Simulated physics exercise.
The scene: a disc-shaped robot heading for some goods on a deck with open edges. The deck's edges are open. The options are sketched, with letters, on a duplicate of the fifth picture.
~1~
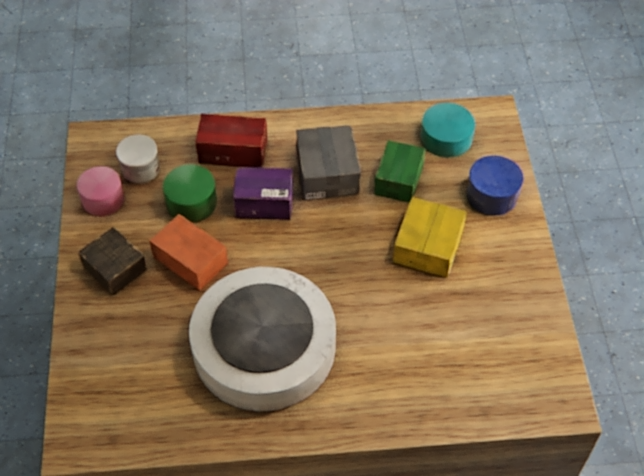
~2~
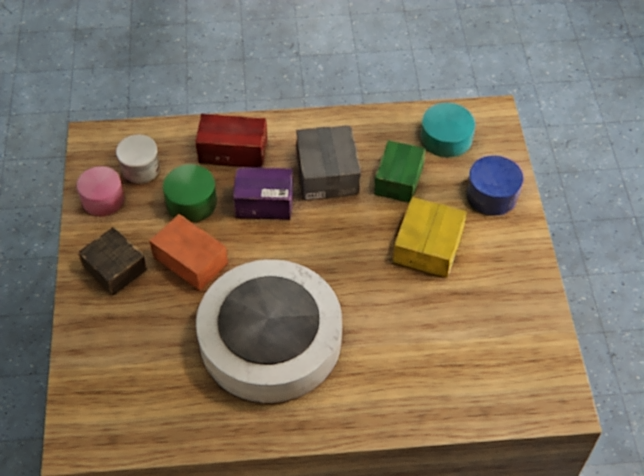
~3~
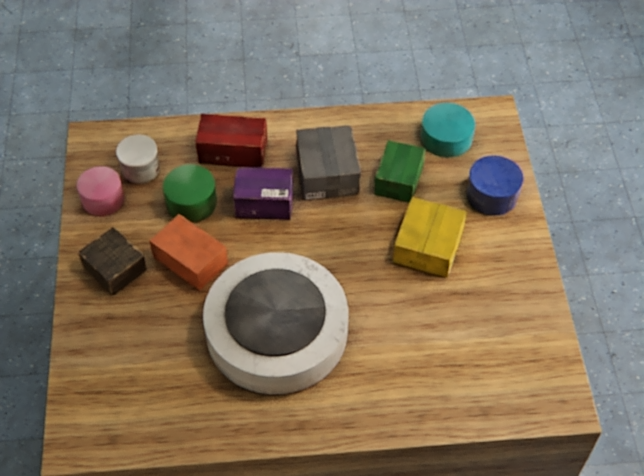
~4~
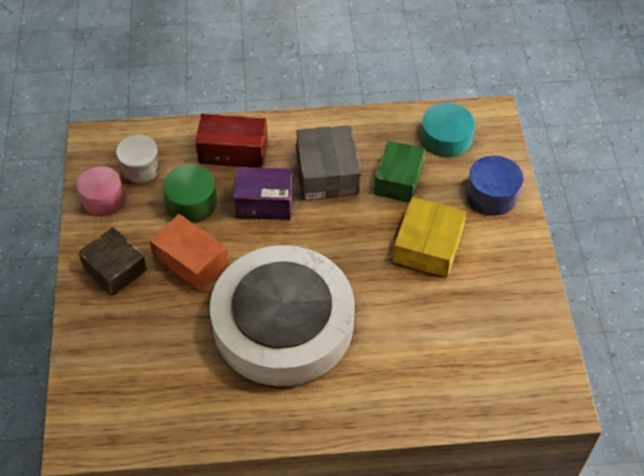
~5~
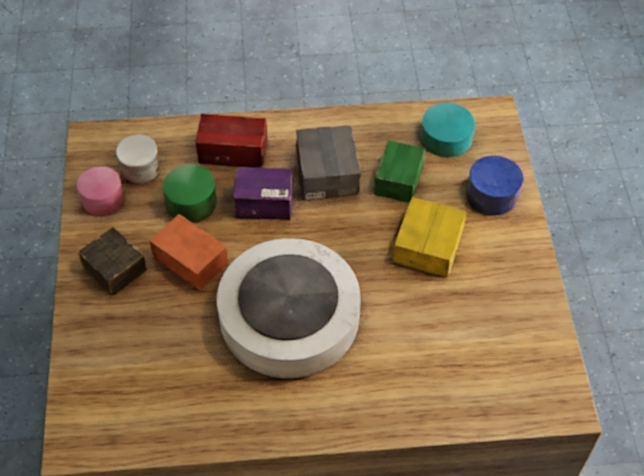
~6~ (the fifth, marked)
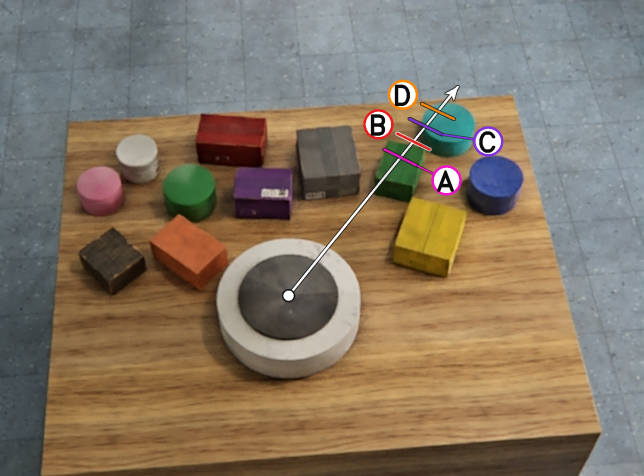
On a wooden deck with open edges, a round white-and-grey robot near the front slides a short way up and to the right, past an orange crate, while the coloured boxes and canisters around it stay still.
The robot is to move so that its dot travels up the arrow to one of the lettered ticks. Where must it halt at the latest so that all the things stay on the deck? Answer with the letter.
It should halt at A.
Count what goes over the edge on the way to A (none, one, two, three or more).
By then, none.
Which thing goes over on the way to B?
The turquoise canister.
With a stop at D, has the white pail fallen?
No.
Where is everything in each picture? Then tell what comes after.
Pink canister (101, 191); yellow box (430, 237); red box (232, 141), in the first picture.
Robot (270, 329); orange crate (189, 252), in the second picture.
Robot (276, 322); black crate (114, 261), in the third picture.
Robot (283, 314); green box (400, 172), in the fourth picture.
Robot (289, 306); purple parcel (264, 194); green canister (191, 193); blue pail (494, 186), in the fifth picture.
On the marked copy, A at (401, 157); B at (414, 142); C at (425, 127); D at (438, 111); the arrow from (289, 296) to (458, 87); the white dot at (289, 296).
With A. Early on, robot (331, 253); yellow box (434, 236); pink canister (101, 191).
Further on, robot (372, 204); turquoise canister (454, 123); grey box (328, 138).
At the end, robot (399, 169); turquoise canister (481, 94); green box (445, 118); nothing has fallen.
As for the rest, B drops the turquoise canister; C drops the turquoise canister and green box; D drops the turquoise canister and green box.
